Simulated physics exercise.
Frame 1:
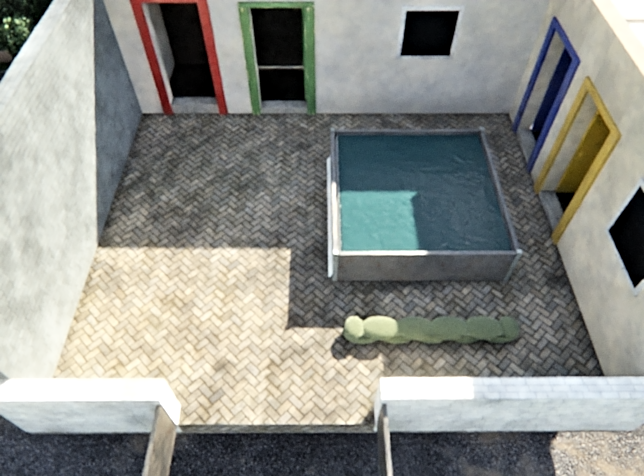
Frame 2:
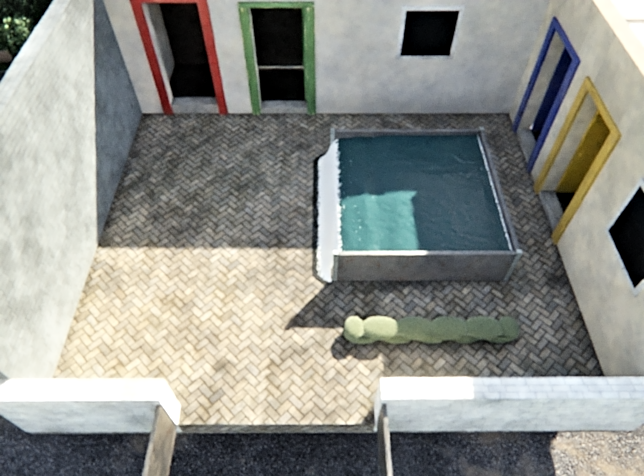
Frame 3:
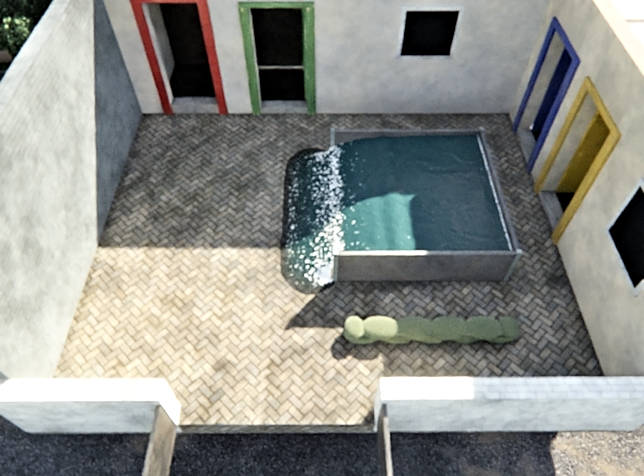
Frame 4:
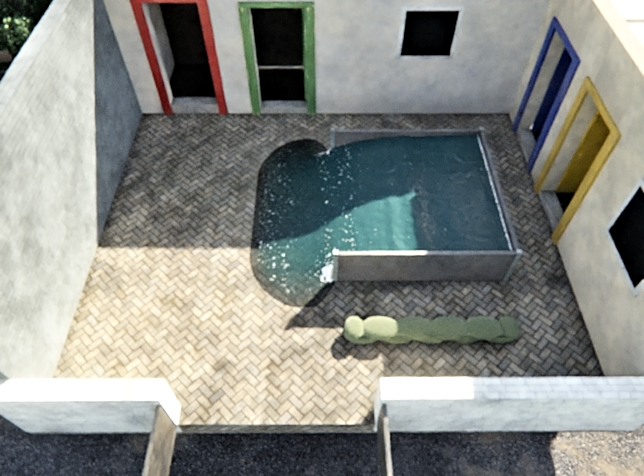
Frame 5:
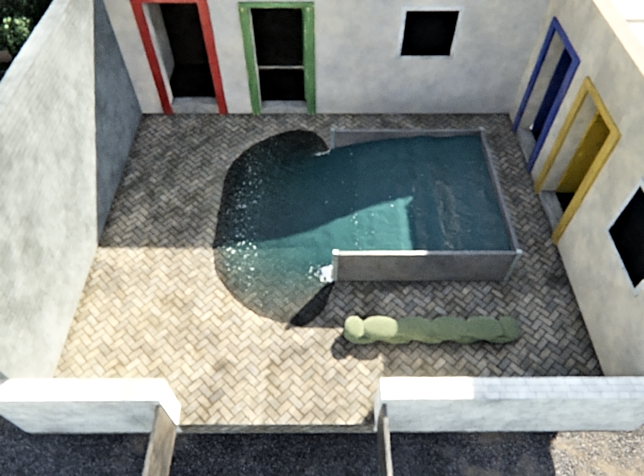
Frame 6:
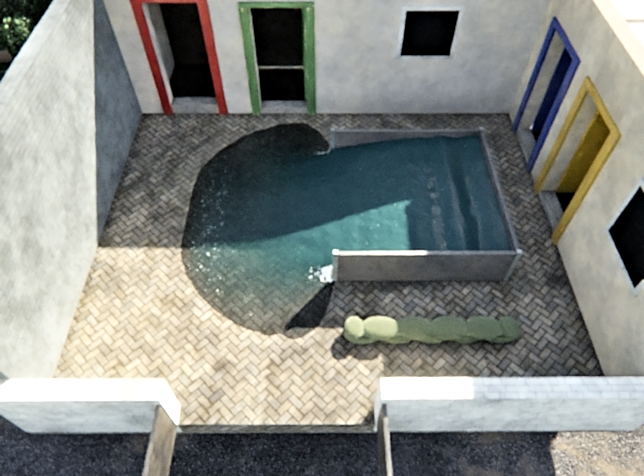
Water bursts from the left side of a tank and spreads across the walled brick yard.
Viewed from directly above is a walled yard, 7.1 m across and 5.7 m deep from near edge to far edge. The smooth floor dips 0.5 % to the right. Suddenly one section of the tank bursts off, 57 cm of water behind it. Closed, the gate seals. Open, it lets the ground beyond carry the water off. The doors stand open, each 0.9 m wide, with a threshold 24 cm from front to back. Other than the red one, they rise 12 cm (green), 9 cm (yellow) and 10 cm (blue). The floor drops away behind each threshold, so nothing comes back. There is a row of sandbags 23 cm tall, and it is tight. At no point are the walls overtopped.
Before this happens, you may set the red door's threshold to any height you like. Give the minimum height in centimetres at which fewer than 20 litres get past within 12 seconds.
22 cm.
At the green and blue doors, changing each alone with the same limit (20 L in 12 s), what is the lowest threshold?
About 8.5 cm at green and about 12.0 cm at blue.
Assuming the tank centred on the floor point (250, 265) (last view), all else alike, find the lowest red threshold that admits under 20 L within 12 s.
I'd put it at close to 24 cm.
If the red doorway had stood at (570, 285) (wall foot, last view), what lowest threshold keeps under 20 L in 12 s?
Minimum: About 7.0 cm.
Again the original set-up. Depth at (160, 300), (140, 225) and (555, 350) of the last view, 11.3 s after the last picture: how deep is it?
Taking the spots in order: About 4, 4 and 11 centimetres.
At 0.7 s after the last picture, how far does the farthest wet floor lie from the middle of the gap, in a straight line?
Close to 4.0 metres, I'd say.
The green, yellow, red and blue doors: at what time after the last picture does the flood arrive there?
The green door gets it at 0.3 s, the yellow door at 6.5 s, the red door at 0.8 s and the blue door at 5.5 s.
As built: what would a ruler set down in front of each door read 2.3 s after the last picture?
Depth (cm): Green 5 / yellow 0 / red 26 / blue 0.
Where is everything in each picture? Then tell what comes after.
In the first frame, the tank at (415, 189) is whole and still, 57 cm deep; the red door at (185, 68) is dry.
In the second frame, the gap is at (335, 204), the front 0.3 m out at (317, 203); the back of the tank holds 57 cm.
In the third frame, the front is at (285, 259), 0.8 m from the gap at (335, 206); 1.9 m2 of floor is wet, 57 cm left at the back.
In the fourth frame, the front is at (256, 265), 1.2 m from the gap at (335, 207); 3.4 m2 of floor is wet, 57 cm left at the back.
In the fifth frame, water pours out at (335, 207) and has run 1.8 m, to (219, 249); about 8 cm deep outside, 57 cm at the back.
In the sixth frame, the gap is at (335, 208), the front 2.3 m out at (188, 249); the back of the tank holds 56 cm; 1.3 m in a straight line remain to the red door at (185, 68).
Then, 0.7 s after the last picture water covers 45 % of the floor, deepest (30 cm) near (109, 217); it has not reached the red door.
Then, 2.3 s after the last picture water covers 55 % of the floor, deepest (38 cm) near (50, 390); 26 cm at the red door, 3 litres in over its 20 cm threshold.
Then, 11.3 s after the last picture water covers 95 % of the floor, deepest (15 cm) near (509, 123); 6 cm at the red door, 30 litres in over its 20 cm threshold.
At the red door as built, the water peaked near 29 cm, 2.5 s after the last picture.
Run again over the same 12 s with other heights there, 30 litres in over 20 cm, 5 litres over 27 cm. The limit of 20 litres is kept from about 22 cm up.
